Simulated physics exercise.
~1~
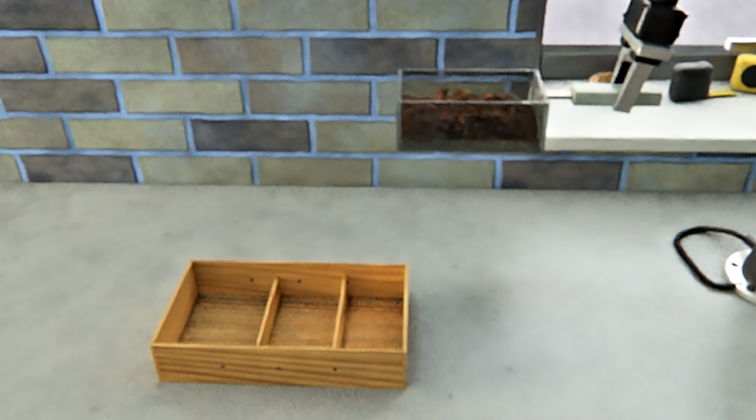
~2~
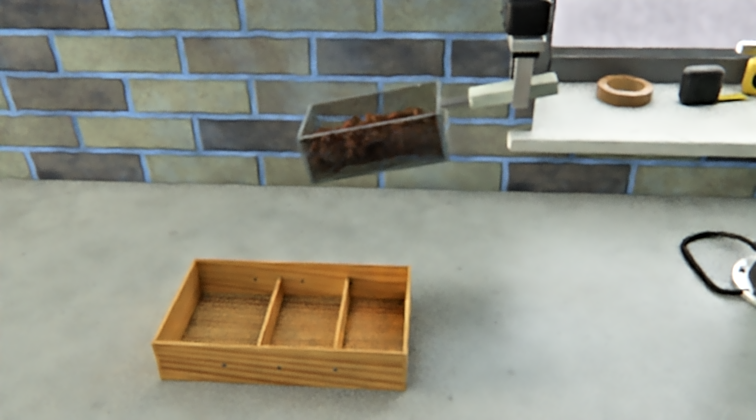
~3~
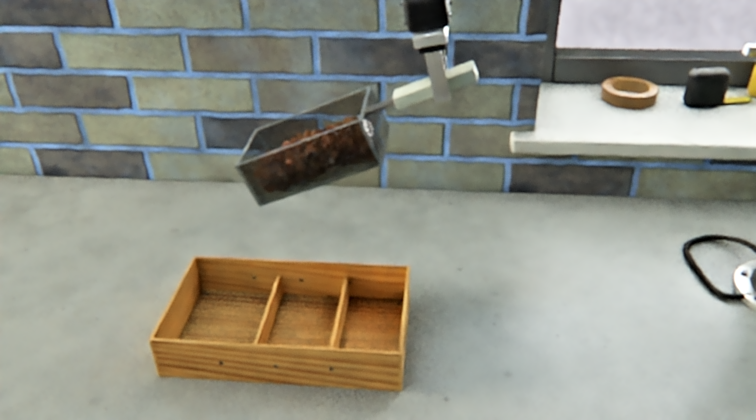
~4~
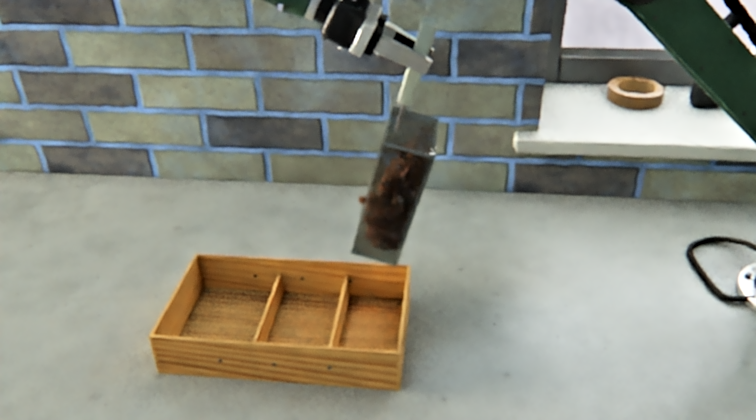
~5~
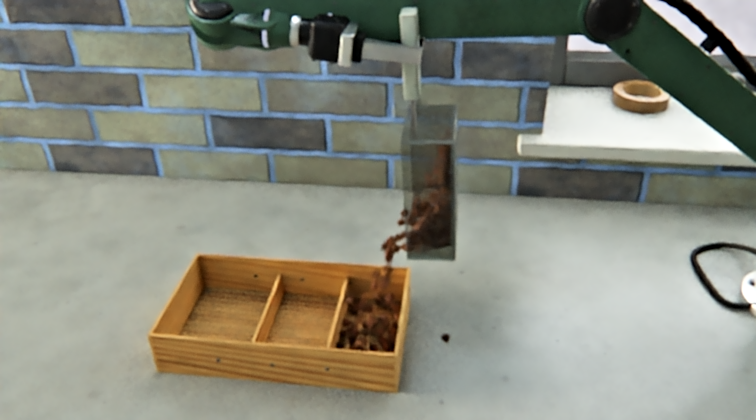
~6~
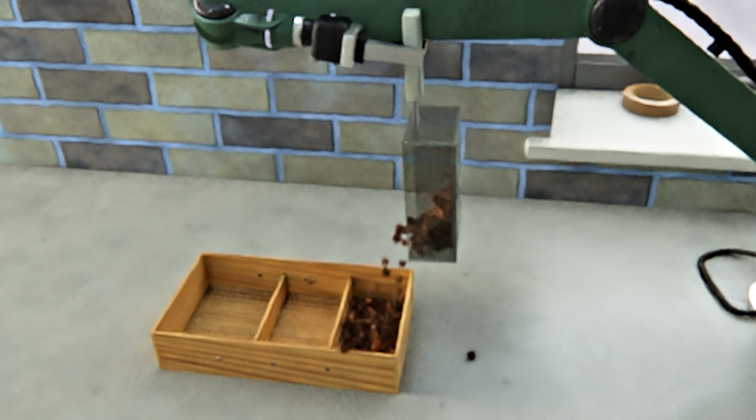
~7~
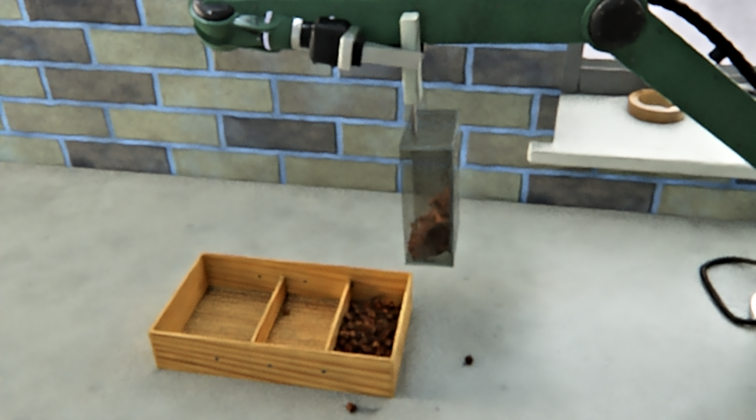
On a grey tabletop before a brick wall, a wooden crate with three compartments sits below a clear box of reddish-brown pellets held by a robotic arm. The arm carries the box left, away from the windowsill, tilting it as it goes. It then swings back slightly right and tips steeply until the open end hangs over the crate's right side. Pellets tumble into the right compartment and heap up, while a stray lands on the table. The flow stops with the box upright on end, many pellets still inside, and a couple lying outside the crate.
